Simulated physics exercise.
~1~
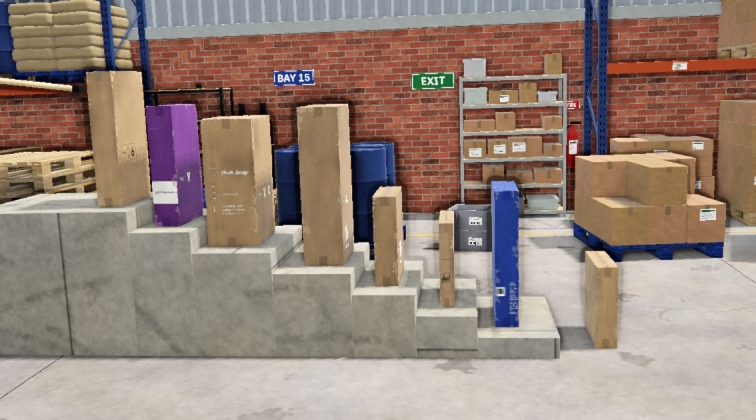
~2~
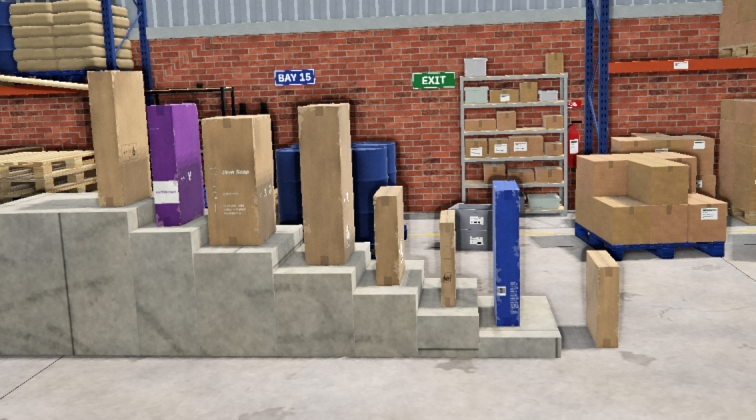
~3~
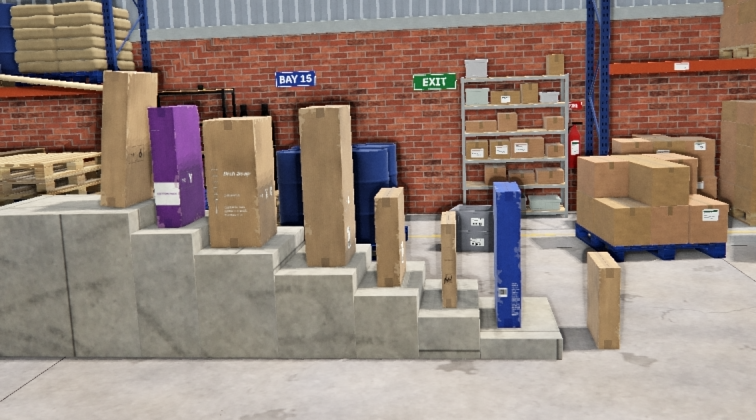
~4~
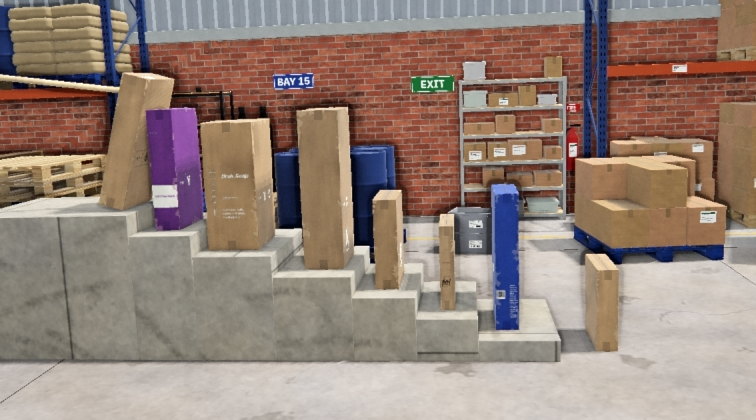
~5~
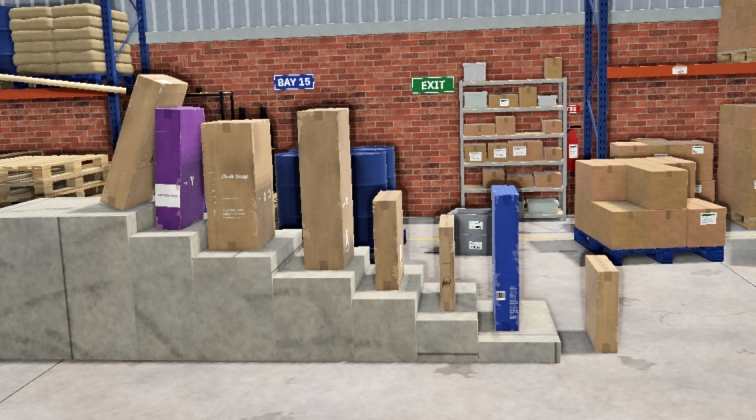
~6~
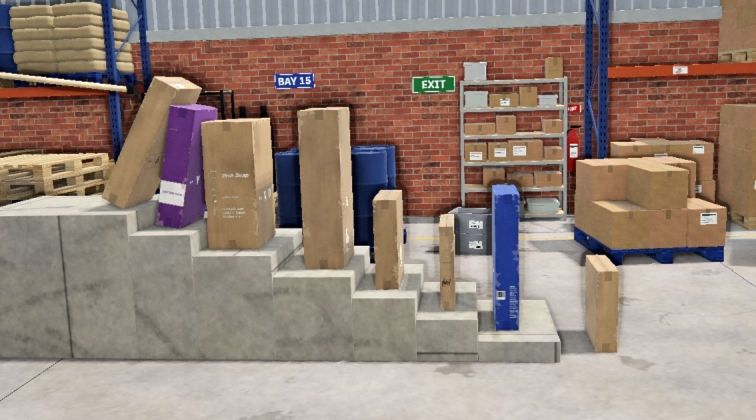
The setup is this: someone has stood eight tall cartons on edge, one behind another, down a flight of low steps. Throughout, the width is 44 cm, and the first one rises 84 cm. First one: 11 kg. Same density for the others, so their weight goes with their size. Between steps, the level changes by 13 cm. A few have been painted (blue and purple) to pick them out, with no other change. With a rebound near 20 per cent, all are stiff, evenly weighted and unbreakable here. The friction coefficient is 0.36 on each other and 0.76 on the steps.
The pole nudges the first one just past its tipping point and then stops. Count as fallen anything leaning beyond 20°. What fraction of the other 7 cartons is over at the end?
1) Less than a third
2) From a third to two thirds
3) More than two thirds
The answer is 1.
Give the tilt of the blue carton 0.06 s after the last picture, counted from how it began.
Near 0 degrees from where it started.
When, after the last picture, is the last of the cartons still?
Close to 0.5 seconds.
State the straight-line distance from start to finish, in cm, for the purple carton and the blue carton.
Moved: Purple 10, blue 0.
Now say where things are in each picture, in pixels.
In the first frame (we follow the side turned to the camera), pole end (75, 89) 15 cm from the first carton; purple carton (189, 163); blue carton (507, 260); no other piece has moved.
The second frame shows pole end 36 mm from the first carton; purple carton (190, 163).
The third frame shows pole end pushing; purple carton (191, 164); no other piece has moved.
The fourth frame shows pole end pushing; purple carton (189, 167); no other piece has moved.
The fifth frame shows pole end (129, 91) stopped; purple carton (193, 167) tipped 4°; one has shifted.
The sixth frame shows pole end (129, 90) stopped; purple carton (200, 167) tipped 11°; blue carton (507, 264); one has shifted.
Then, 0.06 s on from the sixth picture, none of the 7 other cartons over, 1 disturbed; purple carton tipped 14°.
Then, 0.39 s on from the sixth picture, none of the 7 other cartons over, 1 disturbed; purple carton tipped 15°.
Finally, none of the 7 other cartons over, 1 disturbed; purple carton tipped 14°; blue carton unmoved. That is 0 per cent. Seven left standing. Seen by the last camera, middles, purple carton near (191, 165), blue carton near (505, 256).
